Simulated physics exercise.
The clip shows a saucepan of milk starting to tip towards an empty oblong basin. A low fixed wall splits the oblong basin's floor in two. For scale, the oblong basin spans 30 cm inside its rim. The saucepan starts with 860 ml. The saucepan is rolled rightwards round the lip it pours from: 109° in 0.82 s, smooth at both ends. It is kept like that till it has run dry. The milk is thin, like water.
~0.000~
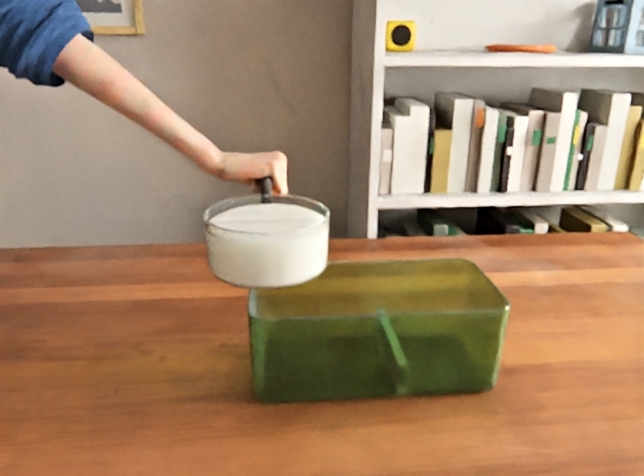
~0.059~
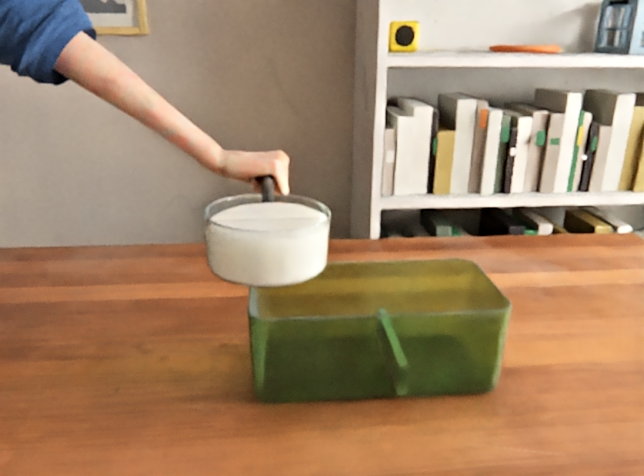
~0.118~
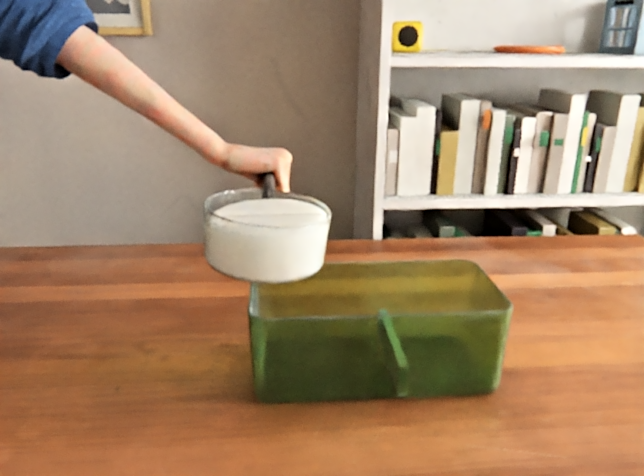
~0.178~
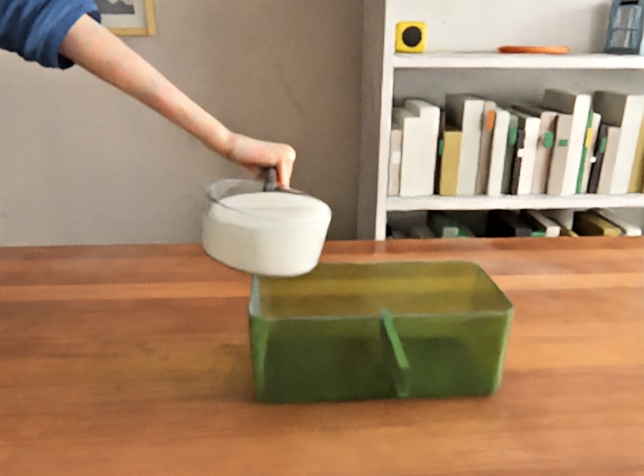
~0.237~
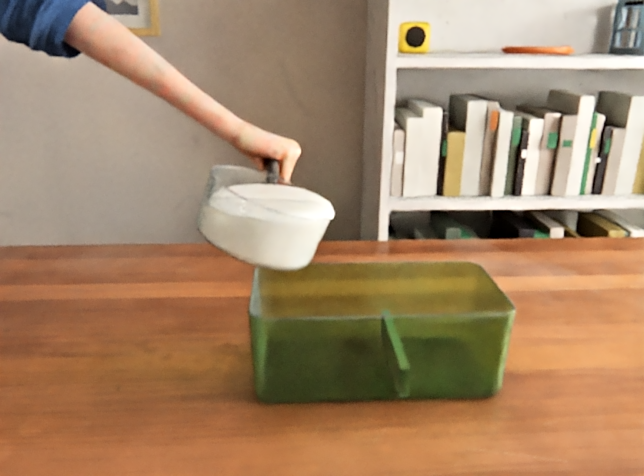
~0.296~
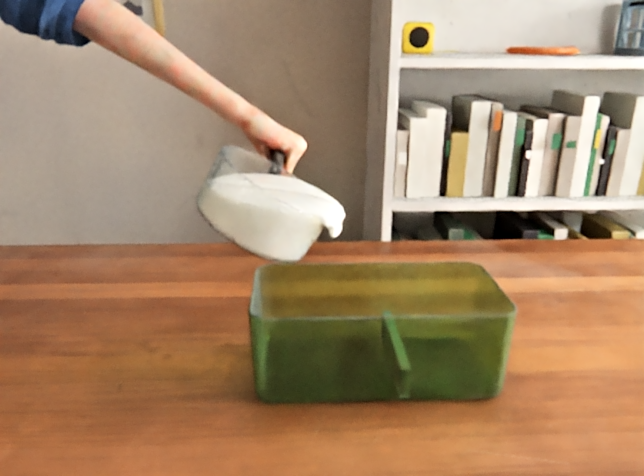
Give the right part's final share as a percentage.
The far part has some 63 per cent.
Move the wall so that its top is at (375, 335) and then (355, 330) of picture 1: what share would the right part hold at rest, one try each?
First 75, then 90 per cent.
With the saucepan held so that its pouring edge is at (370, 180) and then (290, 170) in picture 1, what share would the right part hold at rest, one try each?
In turn about 50 and 45 per cent.
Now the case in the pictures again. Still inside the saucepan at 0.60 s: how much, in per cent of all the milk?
Some 28 per cent.
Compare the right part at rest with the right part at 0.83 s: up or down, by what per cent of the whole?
It goes down by about 8.
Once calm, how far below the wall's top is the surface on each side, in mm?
Left about 30 mm, right about 10 mm.
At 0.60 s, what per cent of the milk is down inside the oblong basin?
Near 24 in a hundred.
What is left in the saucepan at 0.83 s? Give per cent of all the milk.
Some 2 per cent.
After 0.60 s the tilt is 91° and 27 per cent is still to pour, 7 is left of the wall and 17 right of it.
After 0.83 s the tilt is 109° and 2 per cent is still to pour, 15 is left of the wall and 71 right of it.
After 1.06 s the tilt is 109° and 0 per cent is still to pour, 31 is left of the wall and 67 right of it.
After 1.32 s the tilt is 109° and 0 per cent is still to pour, 35 is left of the wall and 63 right of it.
In the end 35 per cent lies left of the wall, 63 right of it and 2 outside.
